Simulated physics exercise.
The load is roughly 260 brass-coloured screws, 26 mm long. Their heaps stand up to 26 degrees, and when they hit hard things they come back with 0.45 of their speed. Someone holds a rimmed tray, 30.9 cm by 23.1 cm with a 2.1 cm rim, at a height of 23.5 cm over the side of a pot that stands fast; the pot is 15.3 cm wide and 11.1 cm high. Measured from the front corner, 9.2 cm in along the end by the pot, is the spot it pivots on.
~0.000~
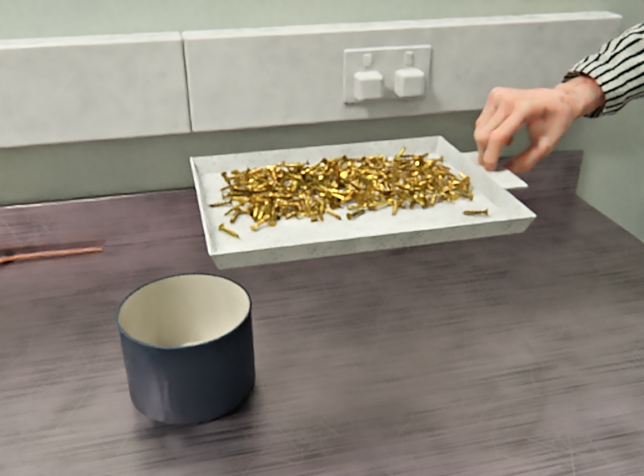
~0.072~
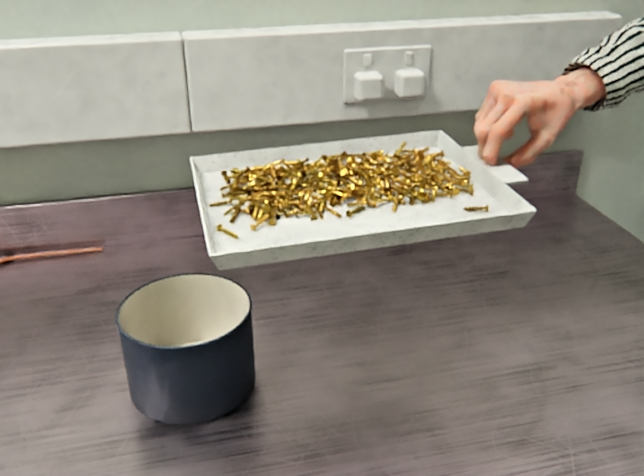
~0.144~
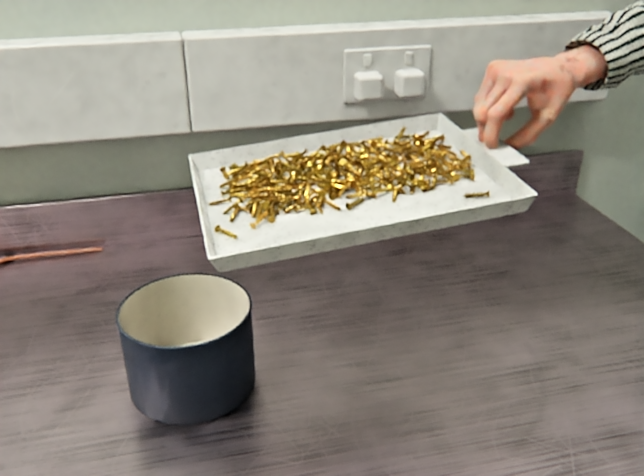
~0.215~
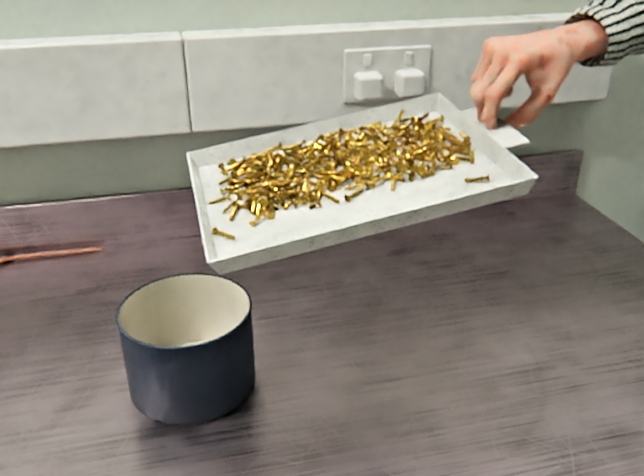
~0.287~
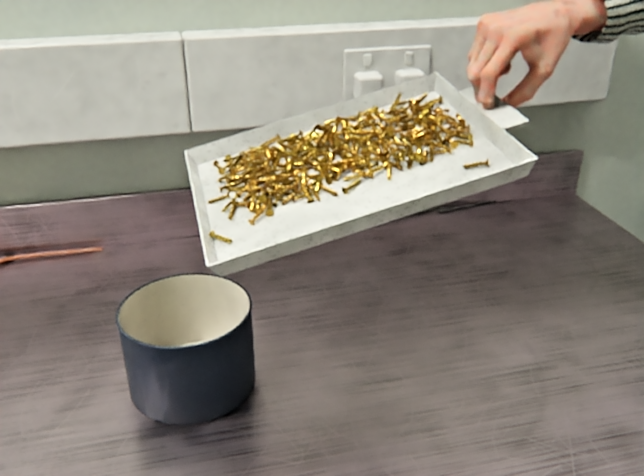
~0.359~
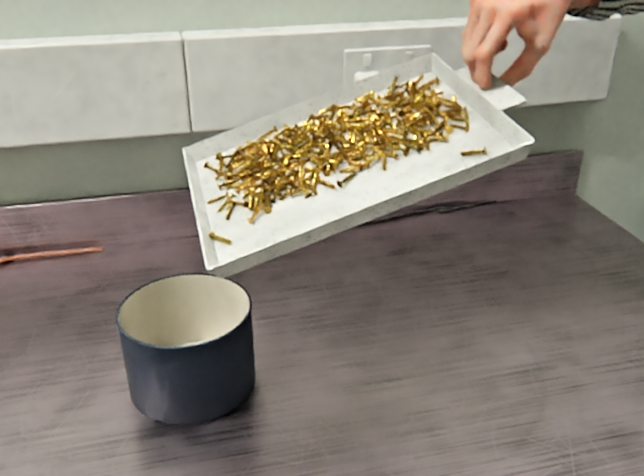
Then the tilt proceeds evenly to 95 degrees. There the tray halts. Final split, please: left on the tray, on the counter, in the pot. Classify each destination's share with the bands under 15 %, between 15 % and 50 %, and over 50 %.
Tray: Under 15 %; counter: Over 50 %; pot: Between 15 % and 50 %.
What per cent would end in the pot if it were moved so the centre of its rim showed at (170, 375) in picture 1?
About 80 per cent.
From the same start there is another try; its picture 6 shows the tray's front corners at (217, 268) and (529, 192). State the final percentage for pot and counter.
Per cent by place - pot 0, counter 100.
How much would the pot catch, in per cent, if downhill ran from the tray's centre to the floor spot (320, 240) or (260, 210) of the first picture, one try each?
Approximately 0 percent, then 65 percent.
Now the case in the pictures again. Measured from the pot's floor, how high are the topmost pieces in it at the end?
Close to 2.0 cm up.
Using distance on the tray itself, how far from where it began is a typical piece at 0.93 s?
I'd say close to 17 centimetres.
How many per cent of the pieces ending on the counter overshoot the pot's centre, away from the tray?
That works out to about 70 percent.
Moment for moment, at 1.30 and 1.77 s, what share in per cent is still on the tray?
Around 35 first, about 0 after.
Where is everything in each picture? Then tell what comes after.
In the first picture, tray tilt 0 degrees, front corners at (217, 249) and (526, 213); middle of the pieces at (345, 186); pot at (185, 307).
In the second picture, tray tilt 1 degrees, front corners at (217, 250) and (526, 208); middle of the pieces at (345, 183).
In the third picture, tray tilt 5 degrees, front corners at (216, 253) and (527, 192), lowest corner left front; middle of the pieces at (344, 174).
In the fourth picture, tray tilt 10 degrees, front corners at (215, 256) and (527, 175), lowest corner left front; middle of the pieces at (343, 163).
In the fifth picture, tray tilt 14 degrees, front corners at (214, 259) and (526, 157), lowest corner left front; middle of the pieces at (340, 153).
In the sixth picture, tray tilt 19 degrees, front corners at (214, 262) and (524, 140), lowest corner left front; middle of the pieces at (338, 137); pot at (185, 307). Its pace works out near 65 degrees a second.
After 0.93 s, tilt 55 degrees; the tray holds 85 %, the pot 0 %.
Then, at 1.30 s, tilt 79 degrees; the tray holds 35 %, the pot 15 %.
After 1.77 s, tilt 95 degrees; the tray holds 0 %, the pot 30 %.
In the end, at 2.3 s, tray 0 %, counter 70 %, pot 30 %.
